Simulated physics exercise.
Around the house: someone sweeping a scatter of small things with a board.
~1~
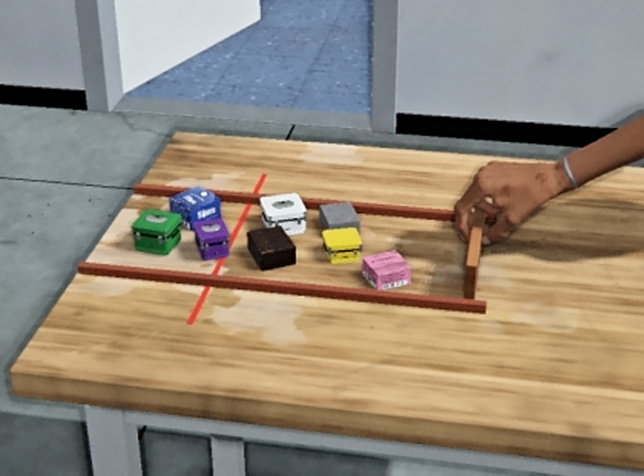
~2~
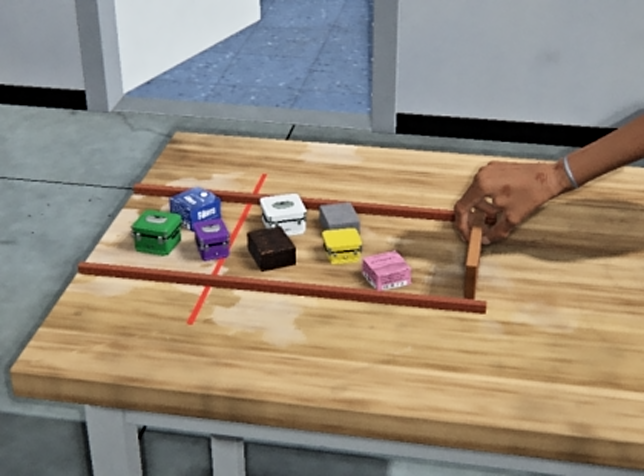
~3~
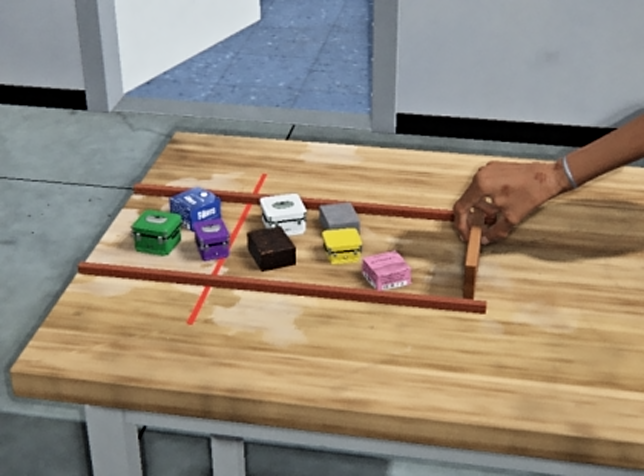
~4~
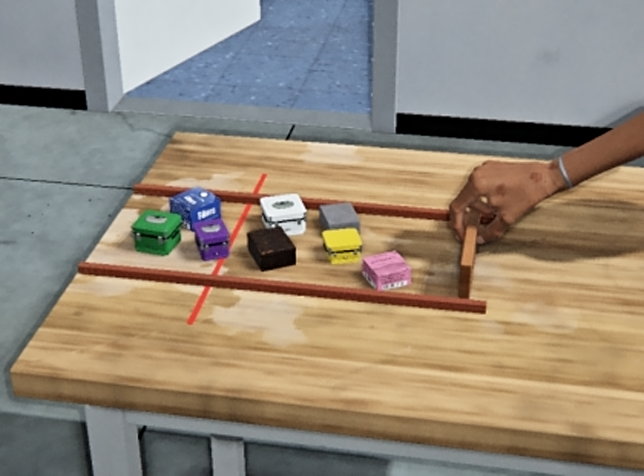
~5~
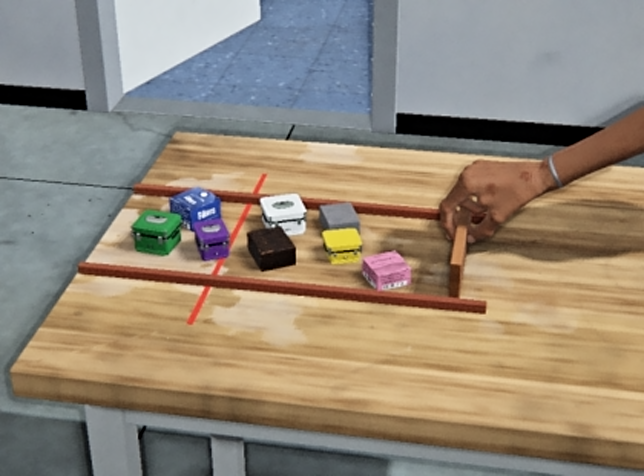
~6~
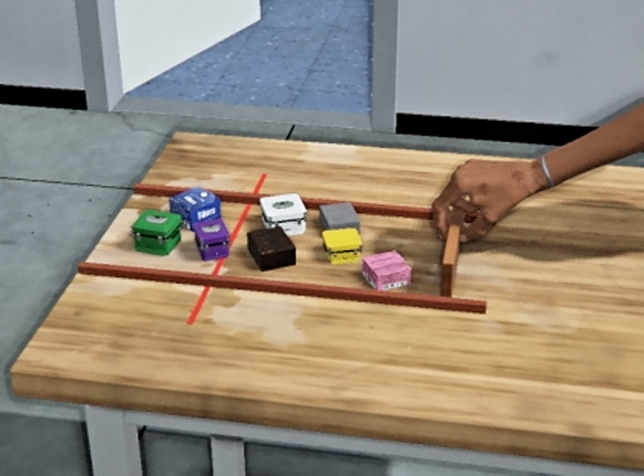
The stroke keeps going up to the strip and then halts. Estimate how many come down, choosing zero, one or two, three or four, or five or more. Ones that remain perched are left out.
The count that comes down is zero.
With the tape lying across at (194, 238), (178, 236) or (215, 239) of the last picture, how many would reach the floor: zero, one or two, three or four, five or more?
In order: Either one or two, 3 or 4, one or two.
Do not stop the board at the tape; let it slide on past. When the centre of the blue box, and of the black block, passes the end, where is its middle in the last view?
Middle approx. at (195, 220), then approx. at (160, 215).
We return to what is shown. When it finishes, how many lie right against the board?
In contact: 3.
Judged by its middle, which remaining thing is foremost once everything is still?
The green case finishes closest.
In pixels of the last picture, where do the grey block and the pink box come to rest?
In the last picture the grey block sits around (229, 208) and the pink box around (203, 254).
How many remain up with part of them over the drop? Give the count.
I'd put it at 1.
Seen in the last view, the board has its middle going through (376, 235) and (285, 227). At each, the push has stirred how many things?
Moved so far: 1, then 6.
Soon after, none off yet; green case at rest near (157, 233); blue box at rest near (195, 209); purple case at rest near (212, 241).
In the end, the number that fall off is zero.
